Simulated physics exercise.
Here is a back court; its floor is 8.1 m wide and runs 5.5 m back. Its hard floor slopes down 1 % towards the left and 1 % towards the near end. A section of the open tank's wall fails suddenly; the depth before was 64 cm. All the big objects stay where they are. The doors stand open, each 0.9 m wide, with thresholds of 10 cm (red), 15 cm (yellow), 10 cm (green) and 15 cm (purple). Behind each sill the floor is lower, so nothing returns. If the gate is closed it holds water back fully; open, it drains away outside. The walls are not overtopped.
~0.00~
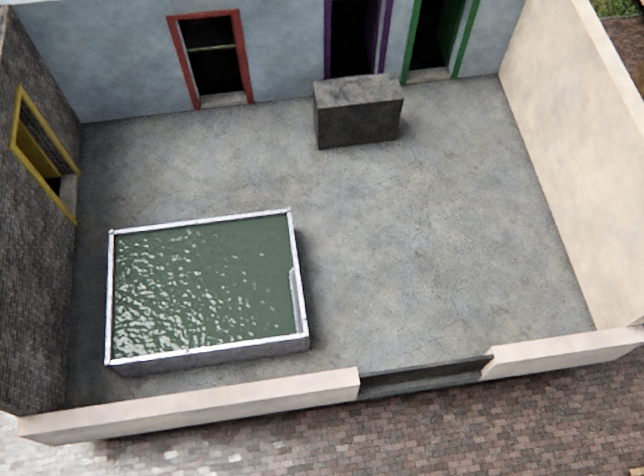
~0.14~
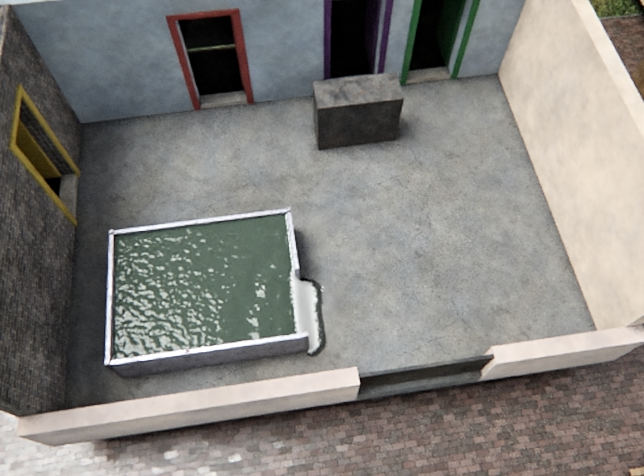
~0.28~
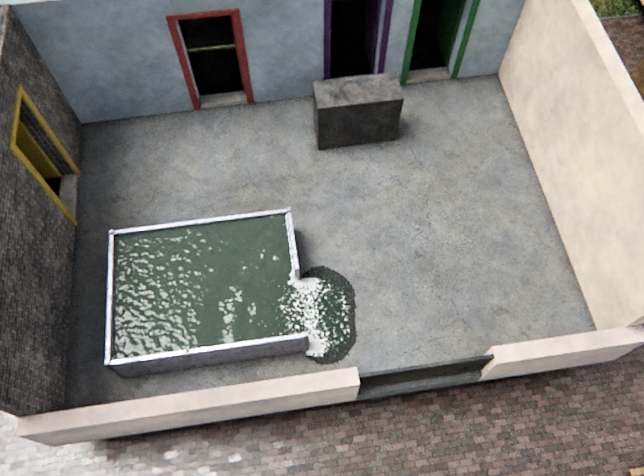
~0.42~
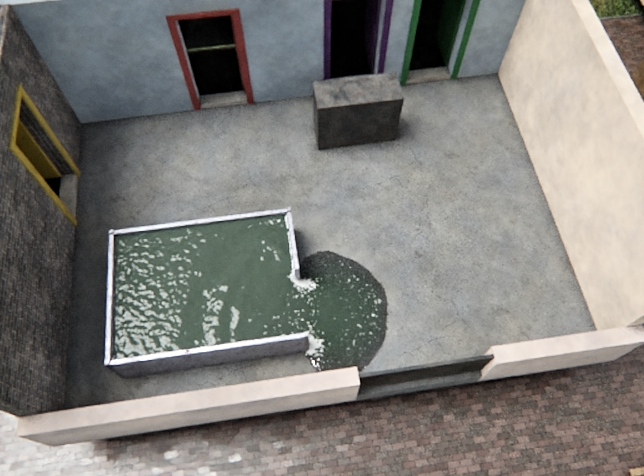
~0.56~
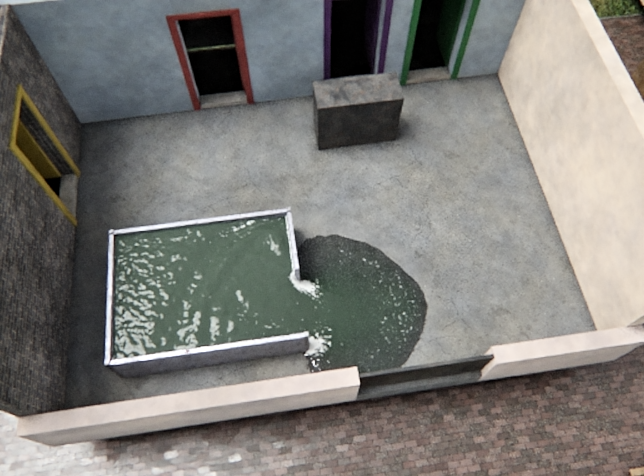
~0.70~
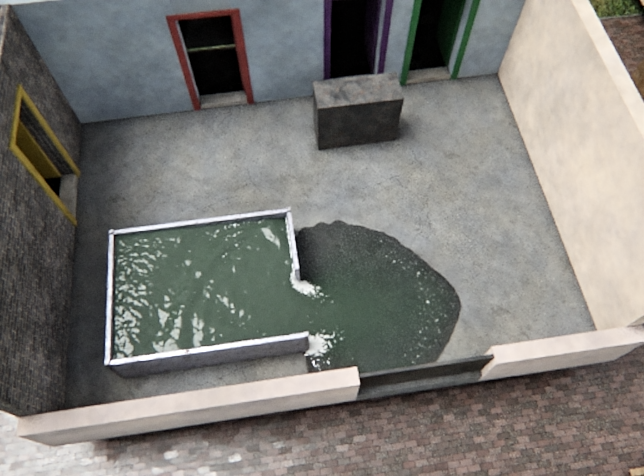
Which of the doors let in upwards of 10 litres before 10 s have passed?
The water let in: At the red door it stays under the limit; at the yellow door it keeps below the limit; at the green door it passes the limit; at the purple door it stays under the limit.
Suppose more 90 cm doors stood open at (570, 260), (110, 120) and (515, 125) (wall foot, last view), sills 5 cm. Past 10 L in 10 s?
In that order: Past it, not over, past it.
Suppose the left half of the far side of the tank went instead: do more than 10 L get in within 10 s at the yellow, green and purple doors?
Against that limit: Yellow past it, green not over, purple under.
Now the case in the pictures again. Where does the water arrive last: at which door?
The yellow one.
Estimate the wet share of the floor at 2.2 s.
Near 35 per cent is wet.
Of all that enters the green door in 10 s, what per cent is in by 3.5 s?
Some 0 per cent by then.
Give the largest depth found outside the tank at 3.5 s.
About 32 cm.
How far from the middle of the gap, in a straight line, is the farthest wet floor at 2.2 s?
About 4.6 m.
After 1.4 s water covers 25 % of the floor and is deepest (34 cm) near (315, 326); red door not reached, yellow door not reached, green door not reached, purple door not reached.
After 2.2 s water covers 35 % of the floor and is deepest (38 cm) near (583, 320); red door not reached, yellow door not reached, green door not reached, purple door not reached.
After 3.5 s water covers 45 % of the floor and is deepest (32 cm) near (587, 331); red door not reached, yellow door not reached, green door not reached, purple door not reached.
After 6.0 s water covers 60 % of the floor and is deepest (20 cm) near (464, 315); red door 1 cm at the sill, 0 L in, yellow door not reached, green door 17 cm at the sill, 46 L in, purple door 10 cm at the sill, 0 L in.
After 10.0 s water covers 100 % of the floor and is deepest (14 cm) near (392, 127); red door 4 cm at the sill, 0 L in, yellow door 10 cm at the sill, 0 L in, green door 12 cm at the sill, 99 L in, purple door 9 cm at the sill, 0 L in.
